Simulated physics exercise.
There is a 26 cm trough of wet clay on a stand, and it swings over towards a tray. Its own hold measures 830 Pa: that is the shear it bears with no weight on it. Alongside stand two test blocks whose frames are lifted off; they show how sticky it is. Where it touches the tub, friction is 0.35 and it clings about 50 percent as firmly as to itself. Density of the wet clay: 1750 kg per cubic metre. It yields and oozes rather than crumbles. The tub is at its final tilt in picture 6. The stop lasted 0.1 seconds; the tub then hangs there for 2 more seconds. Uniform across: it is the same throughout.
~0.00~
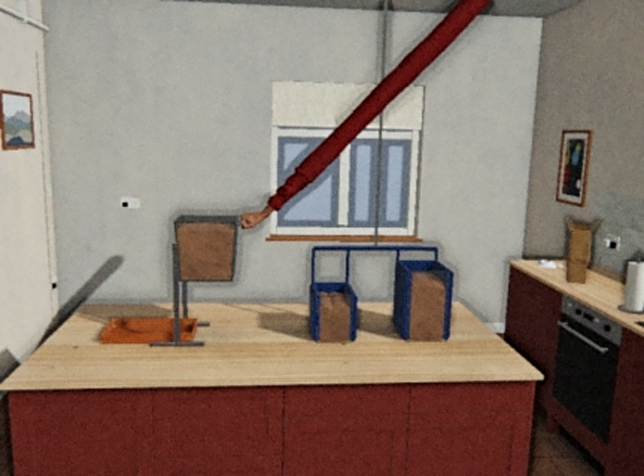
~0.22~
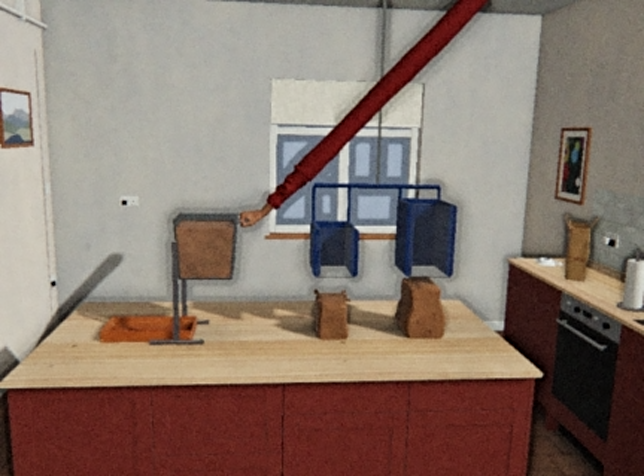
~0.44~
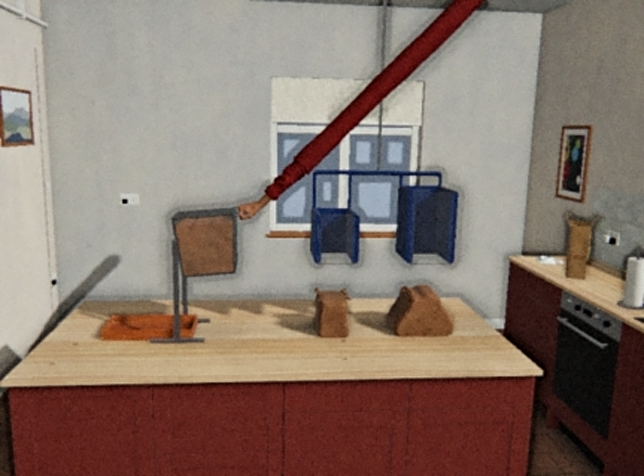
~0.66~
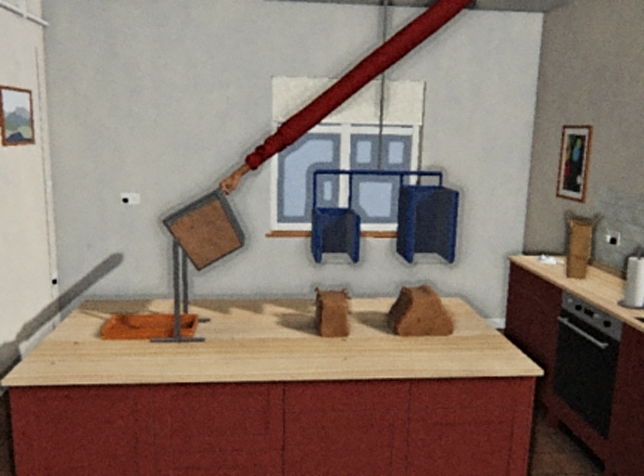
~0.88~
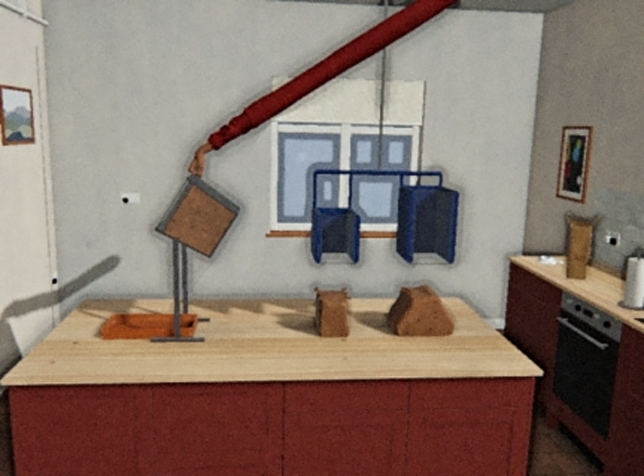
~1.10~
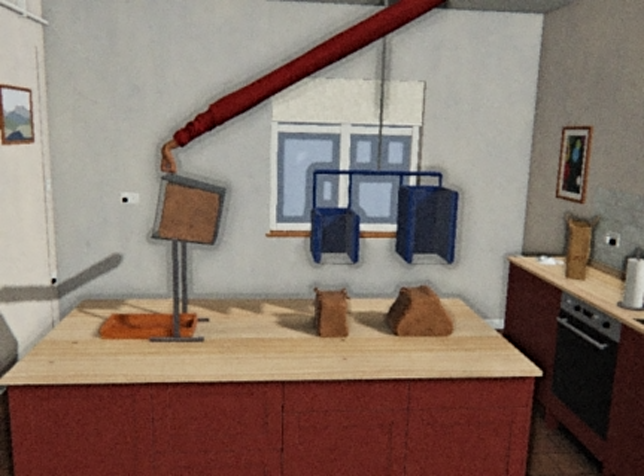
In a kitchen, blue casings lift off two brown blocks, then a red arm tilts a clay-filled tub leftward.
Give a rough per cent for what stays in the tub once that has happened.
Roughly 100 per cent stays in the tub.
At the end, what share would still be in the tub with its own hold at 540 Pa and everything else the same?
75 %.
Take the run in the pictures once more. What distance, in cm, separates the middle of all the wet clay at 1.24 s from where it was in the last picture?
Roughly 1 cm.
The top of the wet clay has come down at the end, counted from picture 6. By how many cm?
About 2 cm.
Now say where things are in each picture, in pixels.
The first picture shows handle-side rim at (235, 222), tilt 0 degrees; highest point of the wet clay at (180, 229); test blocks 18 cm, 28 cm high (left to right).
The second picture shows handle-side rim at (234, 221), tilt 0 degrees; highest point of the wet clay at (179, 228); test blocks 18 cm, 25 cm high (left to right).
The third picture shows handle-side rim at (232, 214), tilt 5 degrees; highest point of the wet clay at (227, 222); test blocks 18 cm, 20 cm high (left to right).
The fourth picture shows handle-side rim at (215, 192), tilt 30 degrees; highest point of the wet clay at (215, 202); test blocks 18 cm, 20 cm high (left to right).
The fifth picture shows handle-side rim at (186, 179), tilt 58 degrees; highest point of the wet clay at (194, 187); test blocks 18 cm, 20 cm high (left to right).
The sixth picture shows handle-side rim at (161, 179), tilt 80 degrees; highest point of the wet clay at (170, 186); test blocks 18 cm, 20 cm high (left to right).
By 1.24 s, the tub is at 80 degrees and holds 100 %.
By 1.41 s, the tub is at 80 degrees and holds 100 %.
By 1.58 s, the tub is at 80 degrees and holds 100 %.
By 1.75 s, the tub is at 80 degrees and holds 100 %.
By 3.10 s, at the end, the tub is at 80 degrees and holds 100 %.
